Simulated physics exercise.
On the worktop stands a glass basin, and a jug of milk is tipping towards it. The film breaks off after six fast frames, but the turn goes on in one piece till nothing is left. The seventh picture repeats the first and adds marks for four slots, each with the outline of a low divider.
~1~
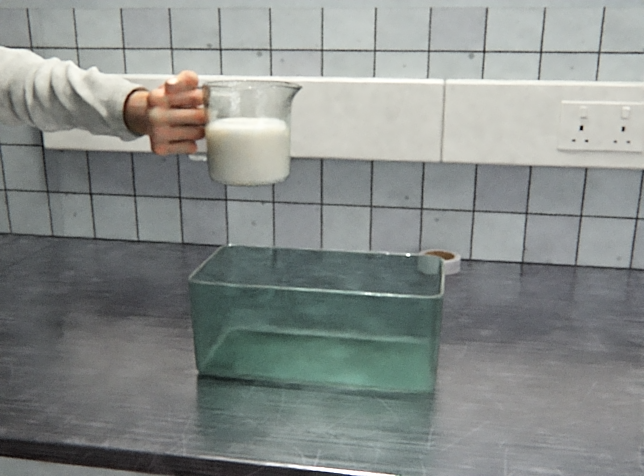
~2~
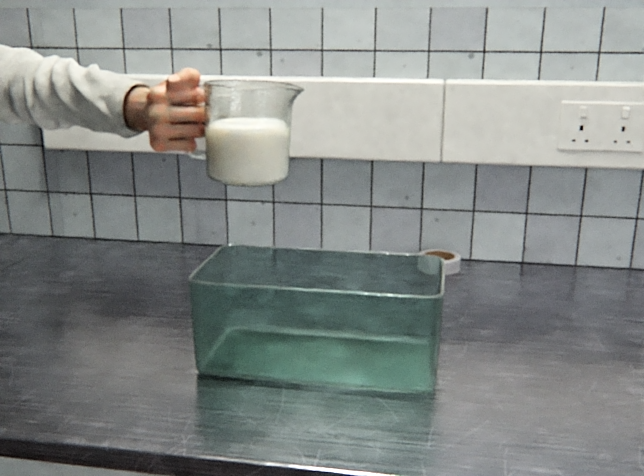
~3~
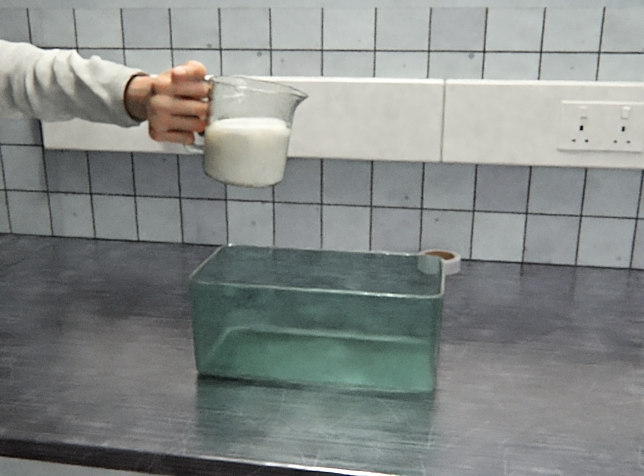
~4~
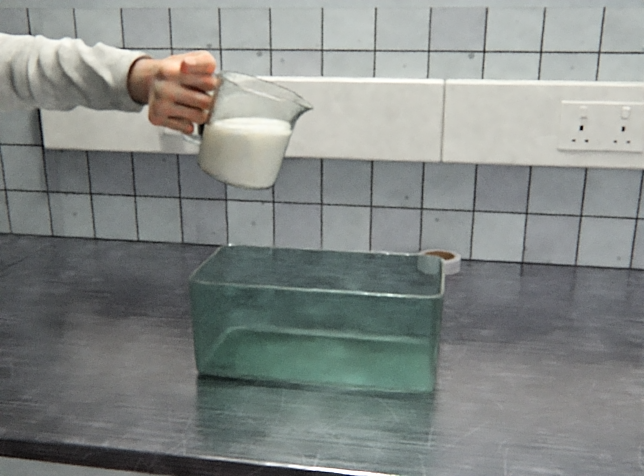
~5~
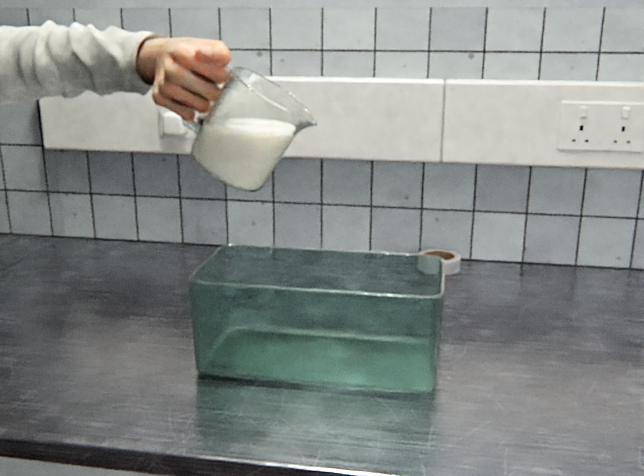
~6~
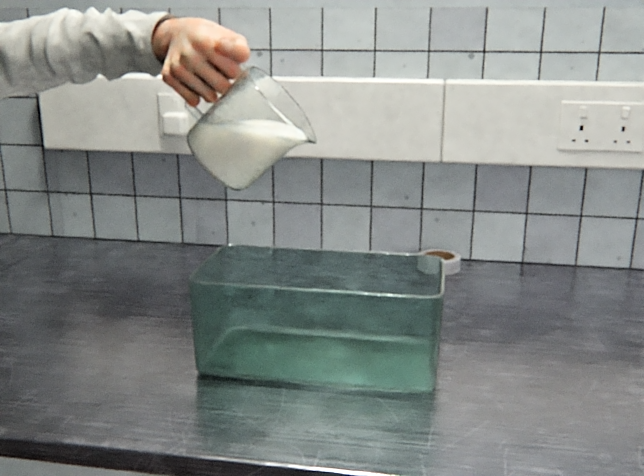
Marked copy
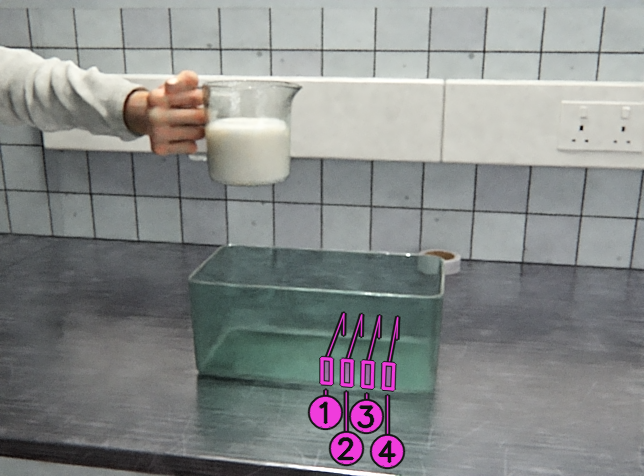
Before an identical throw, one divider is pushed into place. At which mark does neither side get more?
The best place is 2.
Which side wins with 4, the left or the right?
The left side.
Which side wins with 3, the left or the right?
The left one.
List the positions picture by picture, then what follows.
Upright, lip at (301, 87); basin from (197, 370) to (436, 391); nothing has left yet, in the first picture.
Tipped about 2°, lip at (302, 89); nothing has left yet, in the second picture.
Tipped about 9°, lip at (307, 96); nothing has left yet, in the third picture.
Tipped about 19°, lip at (312, 108); nothing has left yet, in the fourth picture.
Tipped about 32°, lip at (316, 123); nothing has left yet, in the fifth picture.
Tipped about 46°, lip at (316, 142); nothing has left yet, in the sixth picture.
On the marked copy, 1 at (325, 390); 2 at (346, 392); 3 at (366, 394); 4 at (387, 395).
With 1, about 17 % ends left of the wall and 81 % right of it.
With 2, about 54 % ends left of the wall and 44 % right of it.
With 3, about 89 % ends left of the wall and 7 % right of it; 4 % is lost outside.
With 4, about 87 % ends left of the wall and 9 % right of it; 5 % is lost outside.
